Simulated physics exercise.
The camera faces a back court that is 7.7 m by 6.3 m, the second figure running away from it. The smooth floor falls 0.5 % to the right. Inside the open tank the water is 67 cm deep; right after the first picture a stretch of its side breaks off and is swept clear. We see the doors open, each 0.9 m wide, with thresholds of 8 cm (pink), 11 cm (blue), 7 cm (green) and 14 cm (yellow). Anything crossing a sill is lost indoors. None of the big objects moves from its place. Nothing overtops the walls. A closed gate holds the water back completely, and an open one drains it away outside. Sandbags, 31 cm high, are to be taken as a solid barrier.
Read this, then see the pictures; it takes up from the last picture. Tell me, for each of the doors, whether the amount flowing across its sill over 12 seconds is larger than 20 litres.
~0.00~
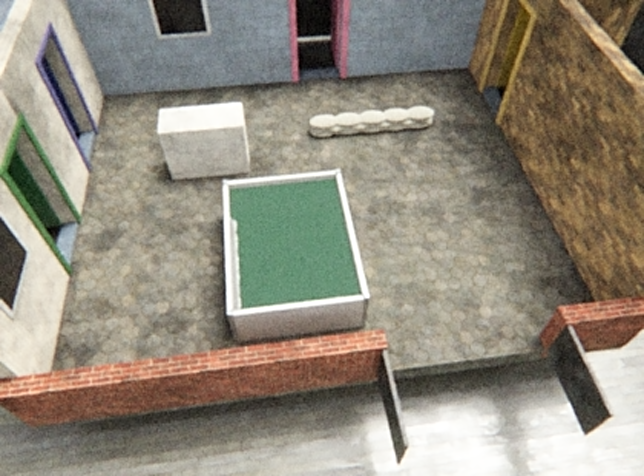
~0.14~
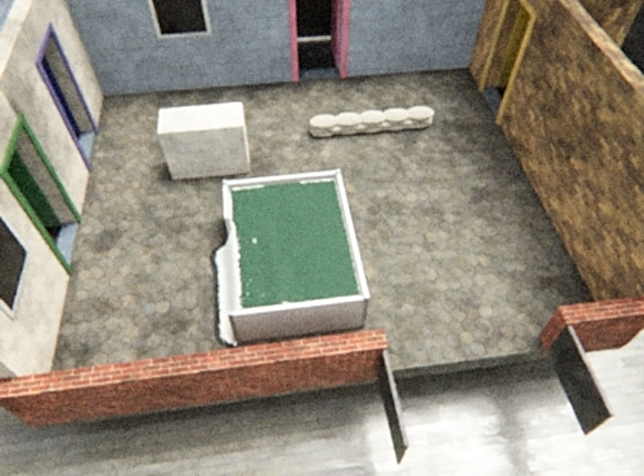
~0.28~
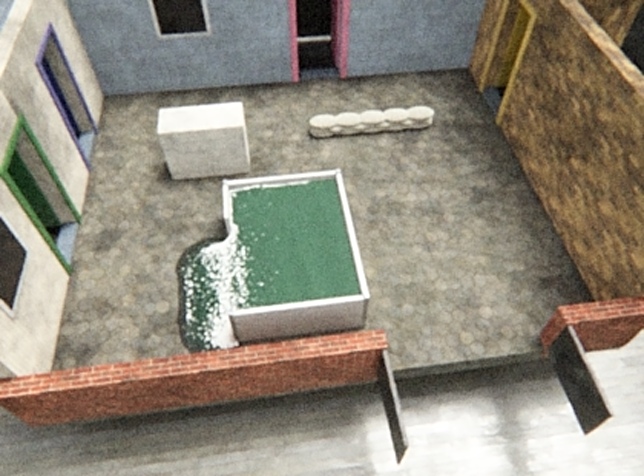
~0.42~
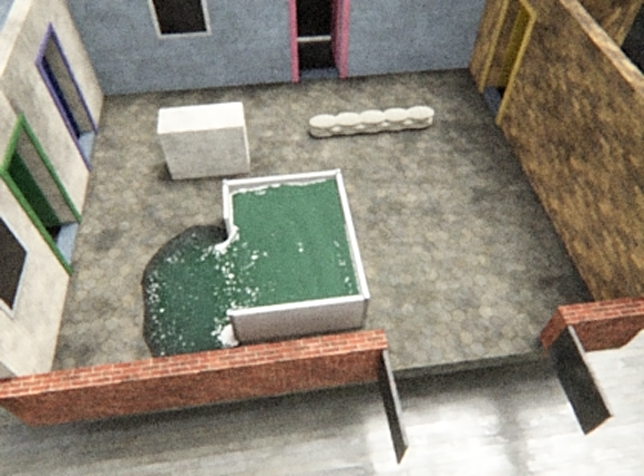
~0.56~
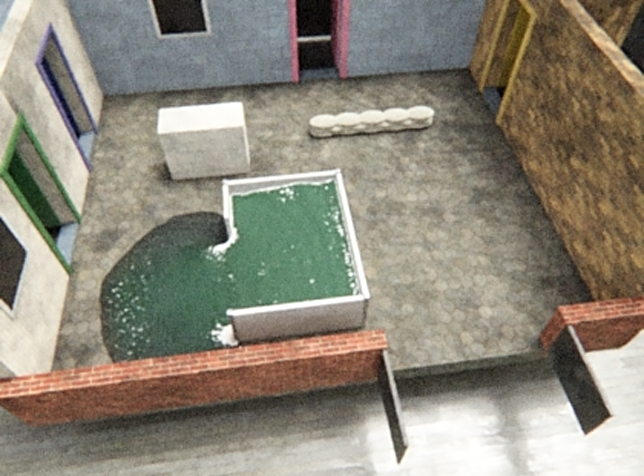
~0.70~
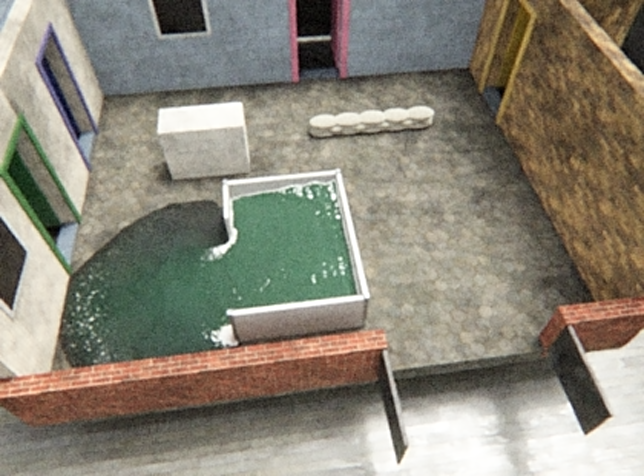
In the end the pink door is going to fall short of the limit; the blue door is going to fall short of the limit; the green door is going to top the limit; the yellow door is going to fall short of the limit.
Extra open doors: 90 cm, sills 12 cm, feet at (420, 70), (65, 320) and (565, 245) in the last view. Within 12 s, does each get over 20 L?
Well, the first is on the low side, the second is on the high side, and the third is on the low side.
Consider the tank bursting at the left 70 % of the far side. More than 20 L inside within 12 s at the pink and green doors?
Pink: Beyond limit; green: Beyond limit.
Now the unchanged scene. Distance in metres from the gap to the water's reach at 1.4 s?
About 3.4 m out.
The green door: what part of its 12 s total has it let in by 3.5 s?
By then it's near 80% of the total.
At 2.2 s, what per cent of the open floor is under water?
About 20 per cent.
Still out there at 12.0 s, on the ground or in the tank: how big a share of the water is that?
90 %.
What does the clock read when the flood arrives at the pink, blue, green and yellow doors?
Arrival: Pink 4.5 s, blue 2.0 s, green 0.9 s, yellow 7.5 s.
After 1.4 s water covers 15 % of the floor and is deepest (55 cm) near (61, 396); pink door not reached, blue door not reached, green door 21 cm at the sill, 20 L in, yellow door not reached.
After 2.2 s water covers 20 % of the floor and is deepest (43 cm) near (134, 374); pink door not reached, blue door 5 cm at the sill, 0 L in, green door 21 cm at the sill, 83 L in, yellow door not reached.
After 3.5 s water covers 35 % of the floor and is deepest (23 cm) near (190, 308); pink door not reached, blue door 7 cm at the sill, 0 L in, green door 15 cm at the sill, 150 L in, yellow door not reached.
After 7.0 s water covers 75 % of the floor and is deepest (14 cm) near (124, 148); pink door 4 cm at the sill, 0 L in, blue door 11 cm at the sill, 2 L in, green door 8 cm at the sill, 181 L in, yellow door not reached.
After 12.0 s water covers 90 % of the floor and is deepest (10 cm) near (420, 104); pink door 3 cm at the sill, 0 L in, blue door 6 cm at the sill, 5 L in, green door 5 cm at the sill, 183 L in, yellow door 10 cm at the sill, 0 L in.
